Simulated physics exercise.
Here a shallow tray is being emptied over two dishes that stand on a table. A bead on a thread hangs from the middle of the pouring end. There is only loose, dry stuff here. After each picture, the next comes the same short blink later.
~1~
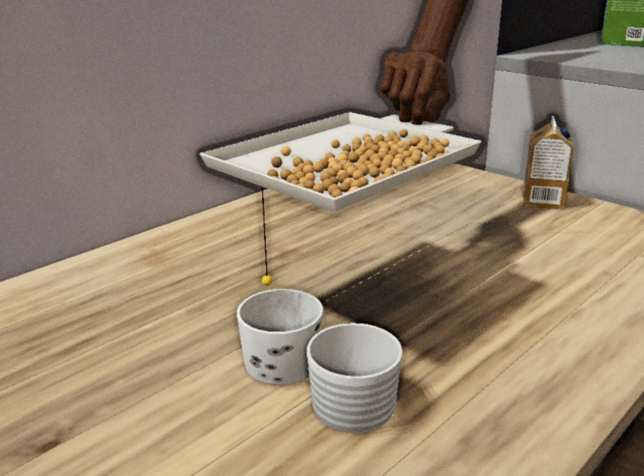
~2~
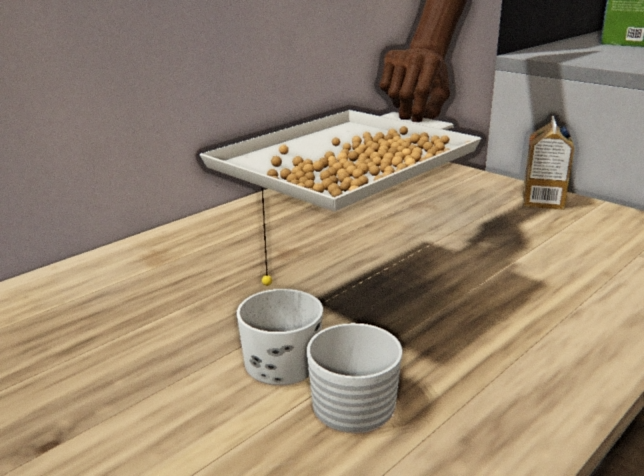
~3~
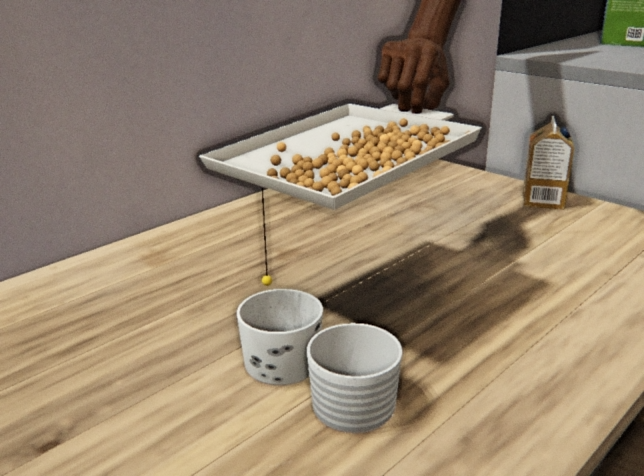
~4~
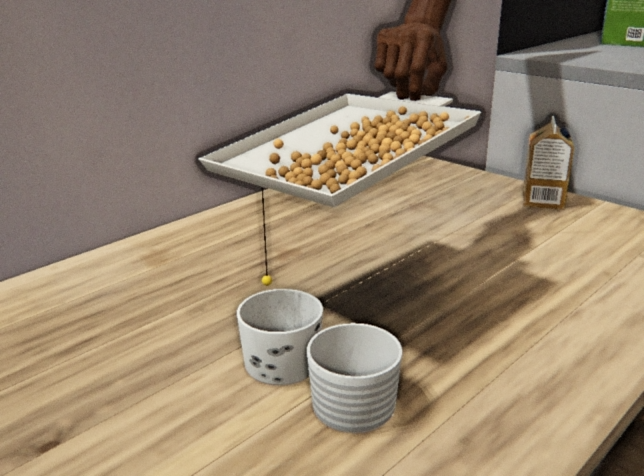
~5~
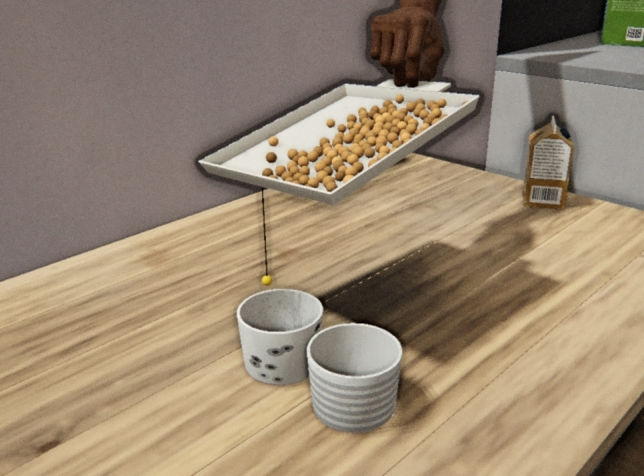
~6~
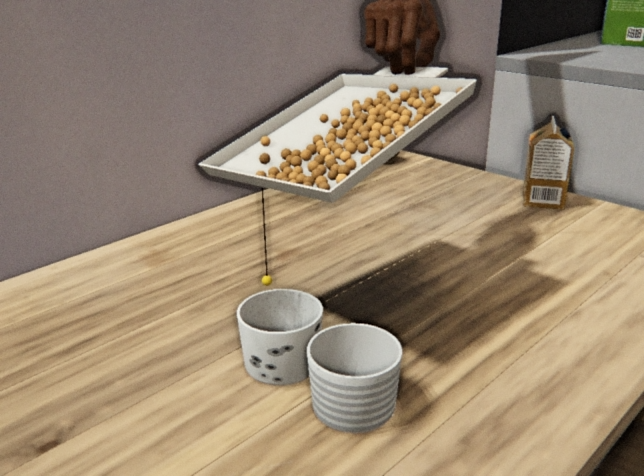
A hand gradually tilts a shallow tray of round wooden beads above two small dishes.
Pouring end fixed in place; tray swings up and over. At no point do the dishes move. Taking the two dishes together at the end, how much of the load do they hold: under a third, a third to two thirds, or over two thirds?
Together they hold under a third.
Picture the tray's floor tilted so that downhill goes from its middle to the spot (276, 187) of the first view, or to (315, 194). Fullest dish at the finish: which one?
For the first place you'd get the left-placed dish, for the second the right-placed dish.
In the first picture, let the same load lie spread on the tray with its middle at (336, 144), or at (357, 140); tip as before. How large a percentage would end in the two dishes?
Roughly 0 per cent, then roughly 0 per cent.
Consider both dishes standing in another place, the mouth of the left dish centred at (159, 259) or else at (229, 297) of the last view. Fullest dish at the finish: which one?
In the first try it is the one to the right, in the second it is the one to the left.
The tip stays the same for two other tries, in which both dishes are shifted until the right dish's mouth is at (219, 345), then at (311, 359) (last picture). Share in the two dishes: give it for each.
0% for the first placement, 10% for the second.
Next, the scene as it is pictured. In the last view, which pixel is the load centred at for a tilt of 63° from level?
Look around (223, 185) in the last picture.
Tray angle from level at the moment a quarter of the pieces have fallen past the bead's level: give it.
Around 60° of tilt.
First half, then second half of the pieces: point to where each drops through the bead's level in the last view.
At about (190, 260), then at (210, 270).
Shortly afterwards, tray tipped steeply; near two thirds on the tray; near a quarter outside both; a little in the air.
Next, tray tipped past a quarter turn; only a few in the left dish; all but a few outside both; only a few in the air.
Some moments later, tray tipped past a quarter turn; only a few in the left dish; all but a few outside both.
In the end, tray tipped past a quarter turn; none at all in the right dish; only a few in the left dish; all but a few outside both.
